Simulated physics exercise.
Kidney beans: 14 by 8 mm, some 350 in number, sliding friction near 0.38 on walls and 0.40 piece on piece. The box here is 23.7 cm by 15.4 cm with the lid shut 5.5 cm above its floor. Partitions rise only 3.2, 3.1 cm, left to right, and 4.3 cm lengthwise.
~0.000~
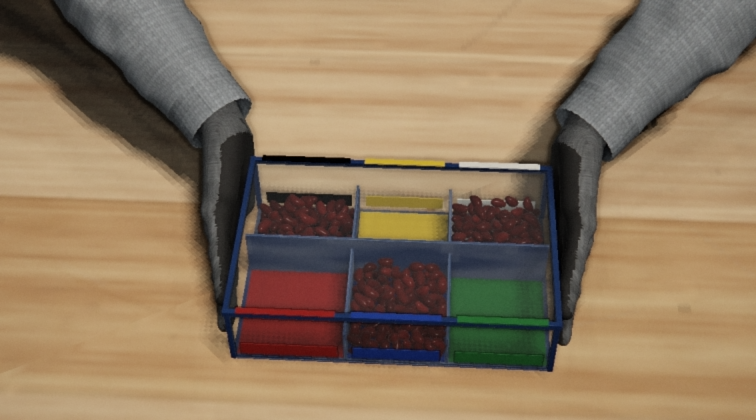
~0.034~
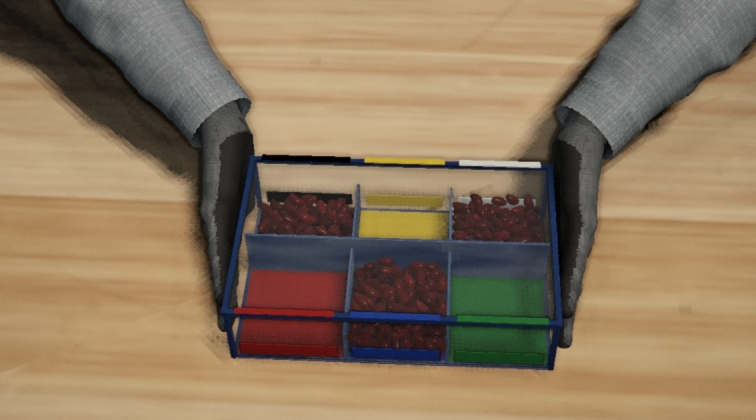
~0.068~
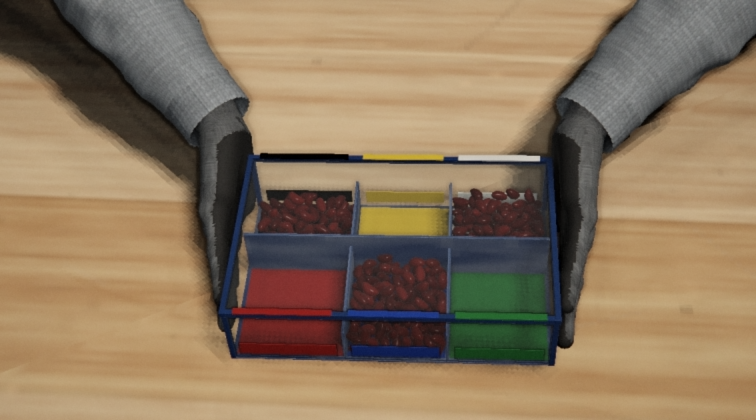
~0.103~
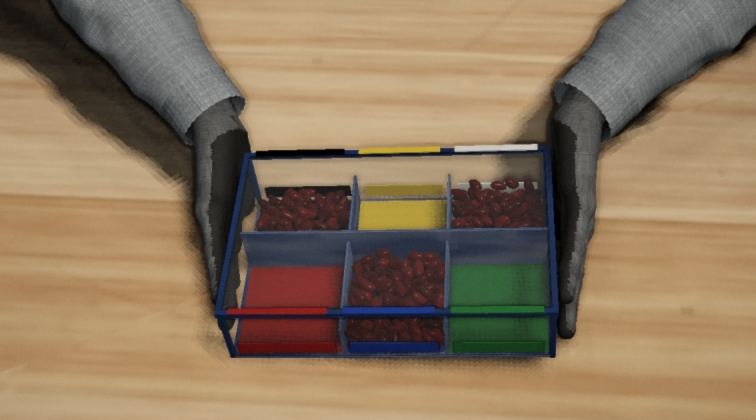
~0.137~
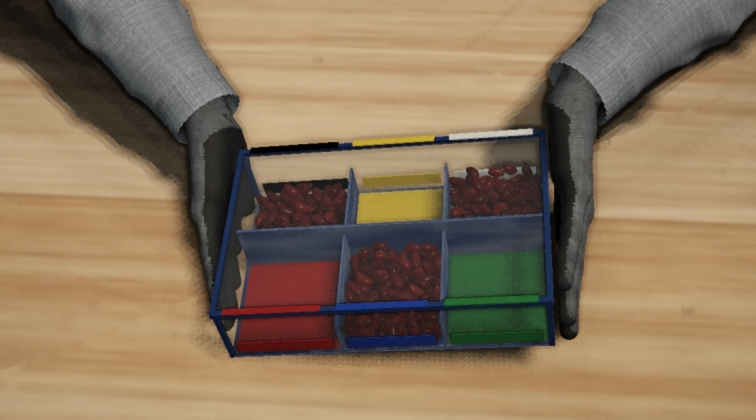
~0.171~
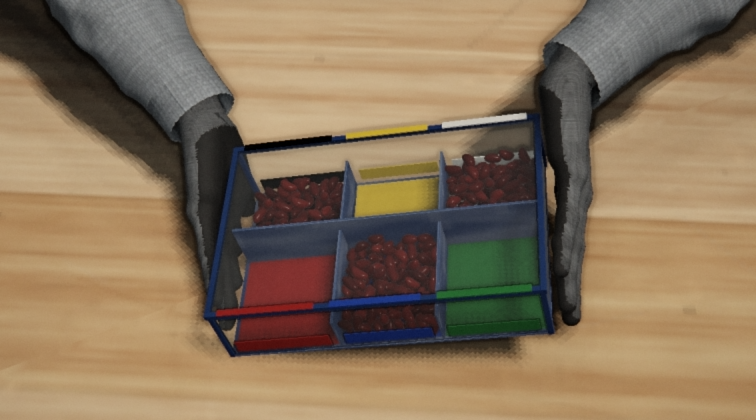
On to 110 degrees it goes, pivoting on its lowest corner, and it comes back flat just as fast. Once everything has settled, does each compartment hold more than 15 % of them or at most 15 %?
Red: More than 15 %; blue: At most 15 %; green: At most 15 %; yellow: At most 15 %; white: At most 15 %; black: More than 15 %.
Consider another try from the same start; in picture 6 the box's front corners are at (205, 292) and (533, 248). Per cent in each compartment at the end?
Result - red: 30 %; blue: 5 %; green: 0 %; yellow: 5 %; white: 10 %; black: 50 %.
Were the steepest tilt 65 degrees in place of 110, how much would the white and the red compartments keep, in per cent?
Then: White 20; red 10.
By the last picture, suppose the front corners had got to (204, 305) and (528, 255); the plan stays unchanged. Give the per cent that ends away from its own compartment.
Then roughly 70 per cent.
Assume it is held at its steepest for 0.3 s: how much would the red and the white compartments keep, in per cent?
That would leave red with 60 percent and white with 0 percent.
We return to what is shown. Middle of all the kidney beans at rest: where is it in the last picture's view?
Centre at rest: Approx. (288, 273) px.
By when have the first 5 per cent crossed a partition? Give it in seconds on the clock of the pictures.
That happens at about 0.75 s on the clock.
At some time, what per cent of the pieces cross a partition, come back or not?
Some 65 per cent.
After 1.04 s, tilt 110 degrees; red 25 %, blue 20 %, yellow 5 %, white 15 %, black 30 %.
Then, at 1.62 s, tilt 50 degrees; red 50 %, blue 5 %, white 5 %, black 40 %.
Then, at 2.25 s, tilt 0 degrees; red 50 %, blue 5 %, white 5 %, black 40 %.
At rest (2.7 s), red 50 %, blue 5 %, green 0 %, yellow 0 %, white 5 %, black 40 %.
